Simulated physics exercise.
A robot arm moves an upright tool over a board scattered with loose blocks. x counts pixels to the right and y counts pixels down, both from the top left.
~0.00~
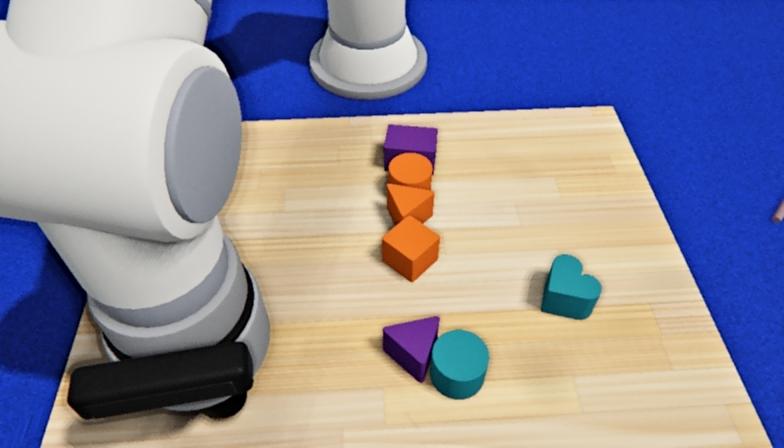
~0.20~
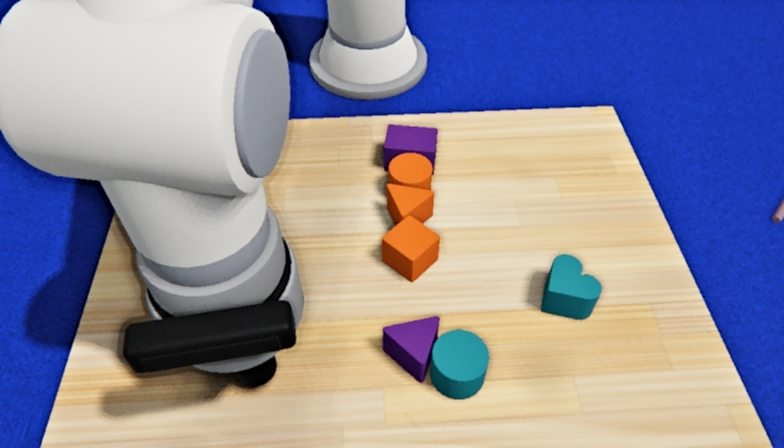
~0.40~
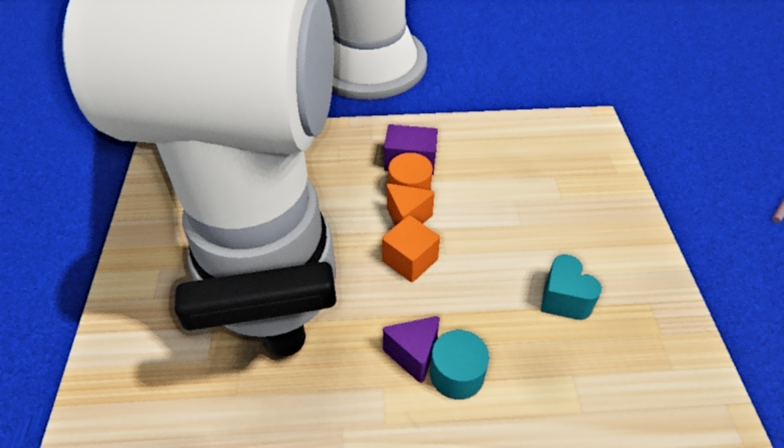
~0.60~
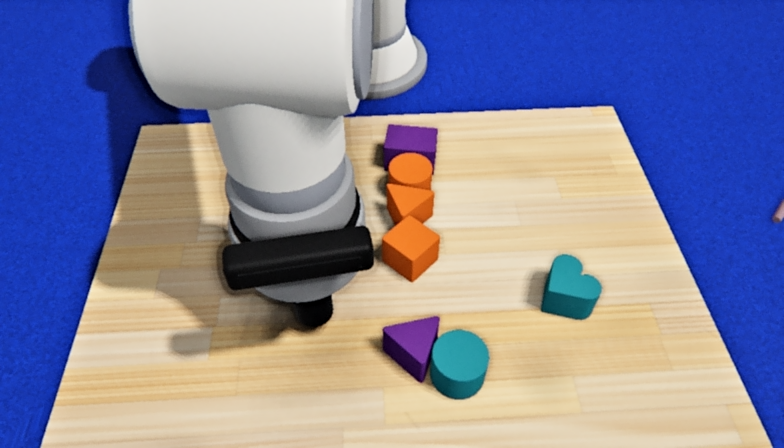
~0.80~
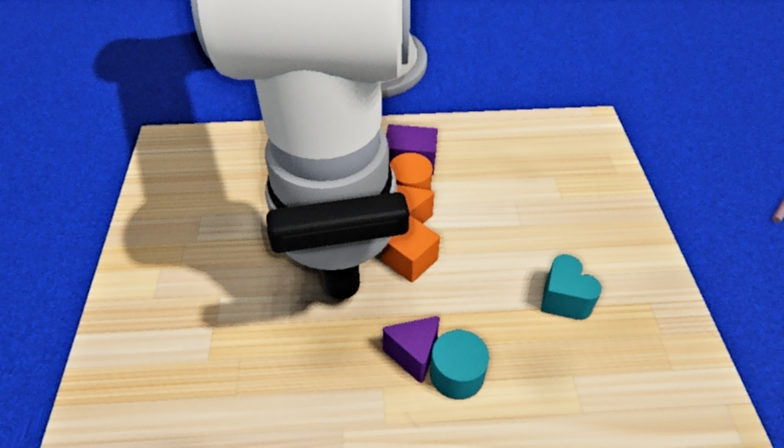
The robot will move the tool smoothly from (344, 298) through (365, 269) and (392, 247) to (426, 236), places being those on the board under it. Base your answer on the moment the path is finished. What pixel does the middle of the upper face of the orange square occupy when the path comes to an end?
My prediction: (457, 233).
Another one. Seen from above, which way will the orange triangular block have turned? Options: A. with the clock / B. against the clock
That would be B.
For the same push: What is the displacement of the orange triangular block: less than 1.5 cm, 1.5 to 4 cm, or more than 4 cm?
Band: 1.5 to 4 cm.
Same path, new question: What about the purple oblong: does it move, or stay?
At the end of the path, the purple oblong remains in its old spot.
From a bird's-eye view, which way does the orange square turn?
Viewed from above: Clockwise.
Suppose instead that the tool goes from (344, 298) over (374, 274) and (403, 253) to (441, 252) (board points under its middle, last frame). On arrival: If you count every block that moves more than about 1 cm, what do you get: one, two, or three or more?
I expect one block to move.
What follows on the original path. One third of the way, tool (365, 256); nothing pushed yet.
Two thirds of the way, tool (392, 234); orange square (432, 232), turned 45° clockwise.
At the end, tool (427, 223); orange triangular block (427, 188), turned 55° anticlockwise; orange round block (411, 164); orange square (457, 233), turned 95° clockwise; purple oblong in place; purple triangular block in place.
